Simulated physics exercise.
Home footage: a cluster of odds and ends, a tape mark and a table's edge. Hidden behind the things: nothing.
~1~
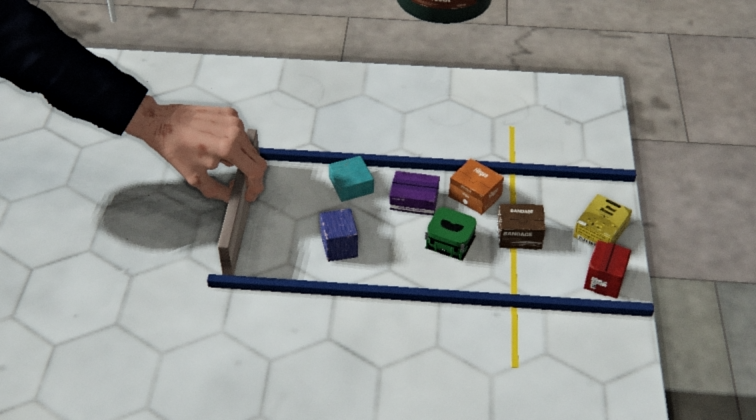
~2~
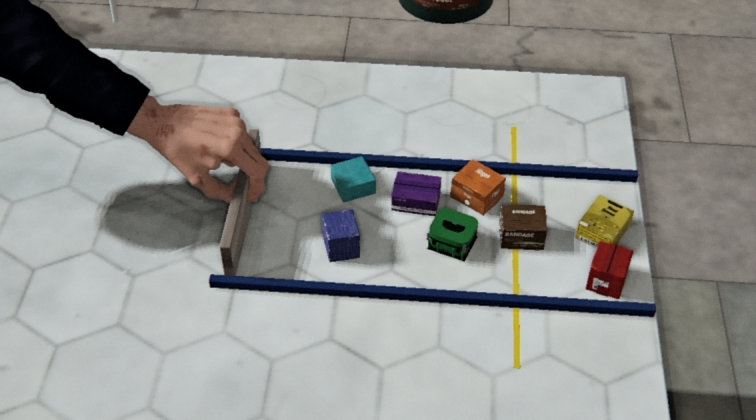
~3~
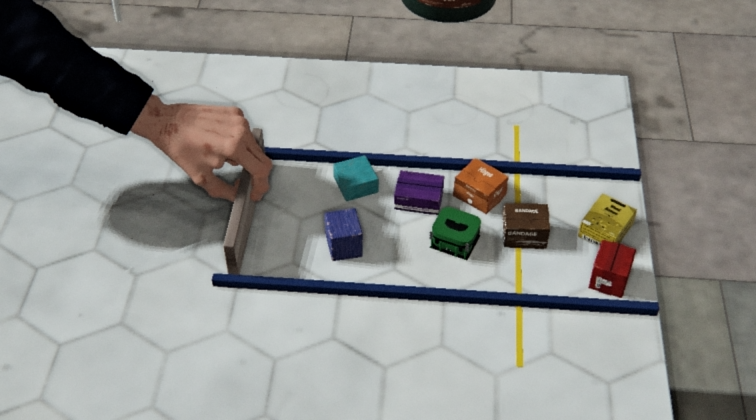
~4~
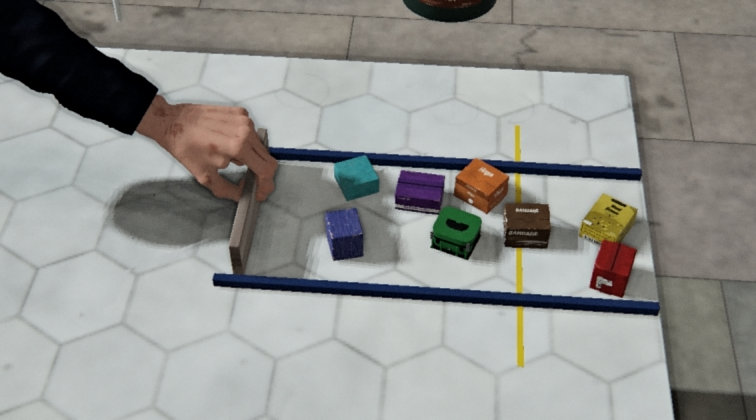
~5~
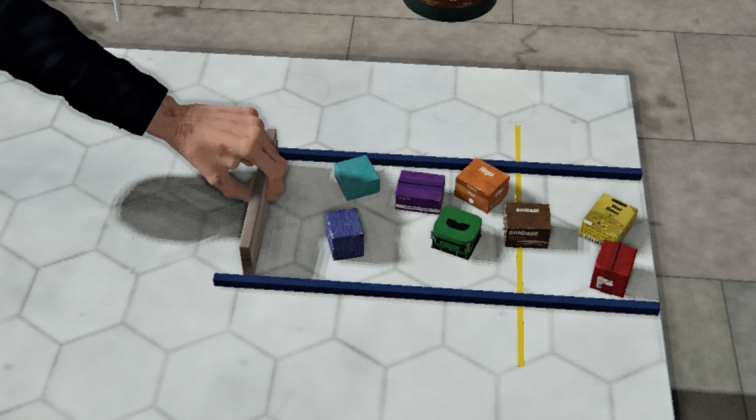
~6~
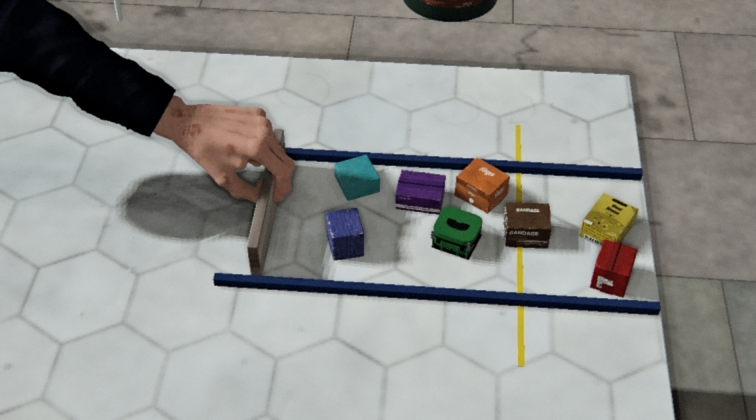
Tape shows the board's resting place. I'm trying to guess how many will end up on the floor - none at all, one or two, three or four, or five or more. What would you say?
I'd say one or two.
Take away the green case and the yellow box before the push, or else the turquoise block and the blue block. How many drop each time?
The first try gives 0, the second gives 0.
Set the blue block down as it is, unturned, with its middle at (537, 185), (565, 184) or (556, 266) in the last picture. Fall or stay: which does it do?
One after another: It is gone, then is gone, then is safe.
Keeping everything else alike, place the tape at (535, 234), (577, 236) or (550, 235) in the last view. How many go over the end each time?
It would be 1, then 3, then 2.
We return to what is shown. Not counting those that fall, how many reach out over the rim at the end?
That'd be 0.
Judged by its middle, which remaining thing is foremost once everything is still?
It would be the orange box, I'd say.
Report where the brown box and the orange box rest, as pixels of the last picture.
Final centres, in order: Near (613, 225), near (622, 183).
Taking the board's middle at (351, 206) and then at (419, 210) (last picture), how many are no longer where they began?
First 2, then 5.
Early on, none off yet; yellow box at rest near (609, 222); red box at rest near (614, 268); brown box at rest near (527, 225).
A while later, none off yet; yellow box moving near (619, 221); red box at rest near (614, 268); brown box travelled about its own width near (568, 224).
Finally, the number that fall off is one or two; lost, yellow box.
